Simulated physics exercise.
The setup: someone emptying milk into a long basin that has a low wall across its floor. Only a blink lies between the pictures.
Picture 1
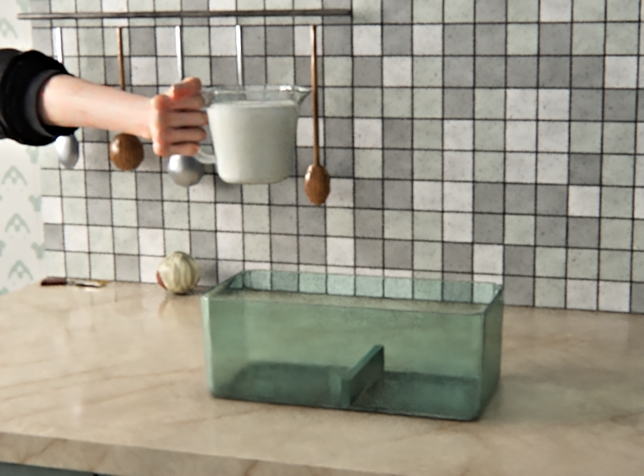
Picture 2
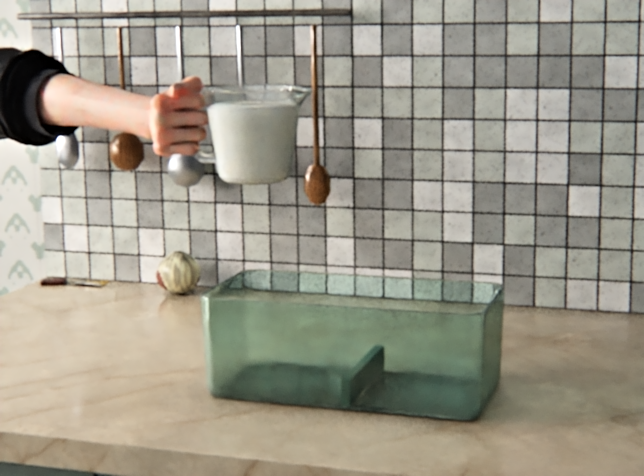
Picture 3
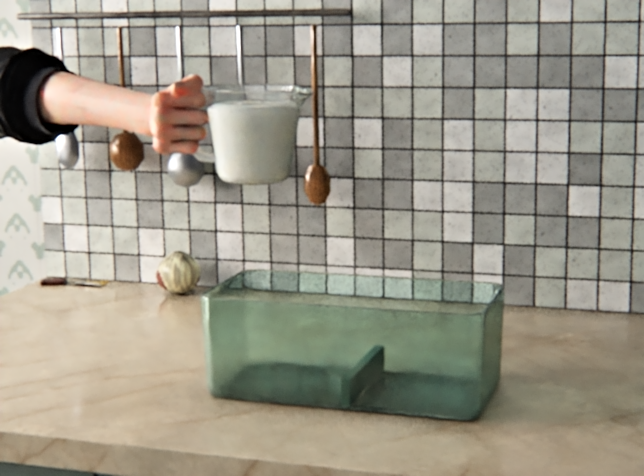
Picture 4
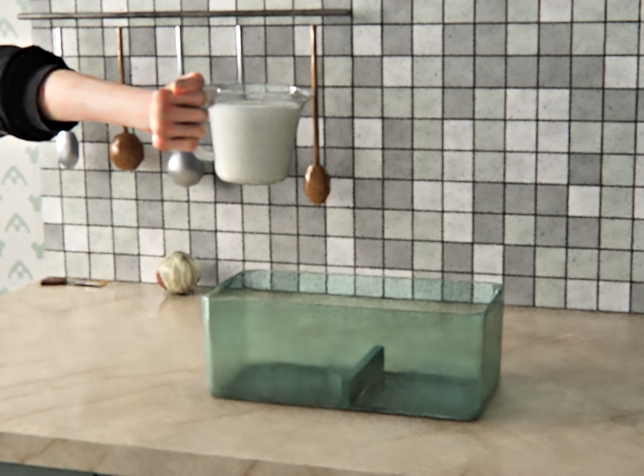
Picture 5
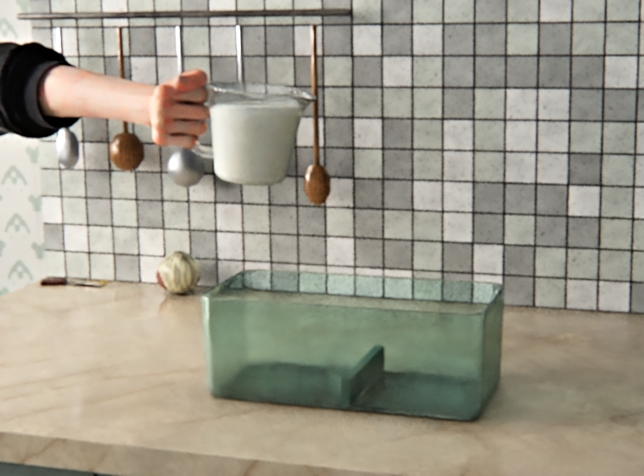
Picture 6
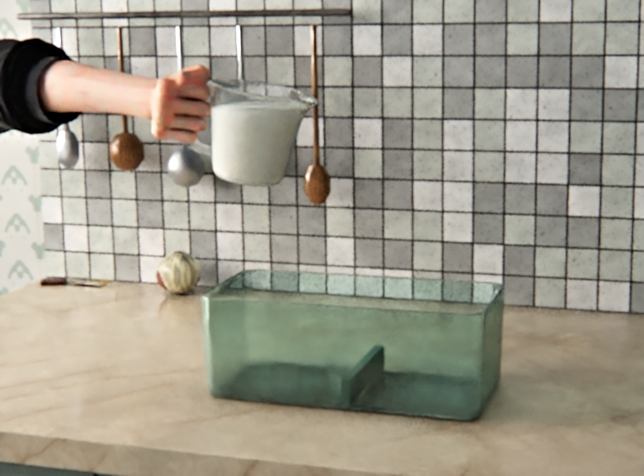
The clip shows a hand holding a clear jug of milk above a green glass basin with a low wall across its floor. The jug stays almost level at first, then the hand tilts it slightly to the right.
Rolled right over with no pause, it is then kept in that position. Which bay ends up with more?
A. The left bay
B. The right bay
B, the right bay.
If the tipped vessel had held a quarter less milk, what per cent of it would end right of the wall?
Some 70 parts in a hundred, give or take.
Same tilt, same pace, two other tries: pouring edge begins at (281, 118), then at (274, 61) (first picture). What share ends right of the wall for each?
Roughly 15 per cent, then roughly 25 per cent.
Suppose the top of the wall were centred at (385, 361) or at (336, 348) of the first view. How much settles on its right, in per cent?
Estimated: 45 % first, 95 % second.
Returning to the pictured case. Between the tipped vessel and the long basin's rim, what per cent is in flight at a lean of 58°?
About 20 per cent.
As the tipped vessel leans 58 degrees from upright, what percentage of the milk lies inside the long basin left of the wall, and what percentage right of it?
Left part: Around 0 %. Right part: Around 5 %.
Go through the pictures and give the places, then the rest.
In the first frame, tilt 0°; pouring edge (311, 90); surface from (214, 104) to (298, 104); the long basin's rim runs from (223, 284) to (494, 301); the wall's top is at (364, 363).
In the second frame, tilt 0°; pouring edge (312, 91); surface from (215, 103) to (298, 104).
In the third frame, tilt 2°; pouring edge (313, 92); surface from (215, 103) to (298, 105).
In the fourth frame, tilt 4°; pouring edge (314, 95); surface from (217, 103) to (300, 106).
In the fifth frame, tilt 7°; pouring edge (316, 98); surface from (218, 104) to (302, 106).
In the sixth frame, tilt 10°; pouring edge (318, 102); surface from (219, 105) to (305, 107).
A moment on, the tilt is 58° and 77 per cent is still to pour, 0 is left of the wall and 4 right of it.
Next, the tilt is 90° and 24 per cent is still to pour, 3 is left of the wall and 50 right of it.
Then the tilt is 98° and 1 per cent is still to pour, 19 is left of the wall and 76 right of it.
Later the tilt is 98° and 0 per cent is still to pour, 25 is left of the wall and 74 right of it.
At rest 25 per cent lies left of the wall, 74 right of it and 1 outside.
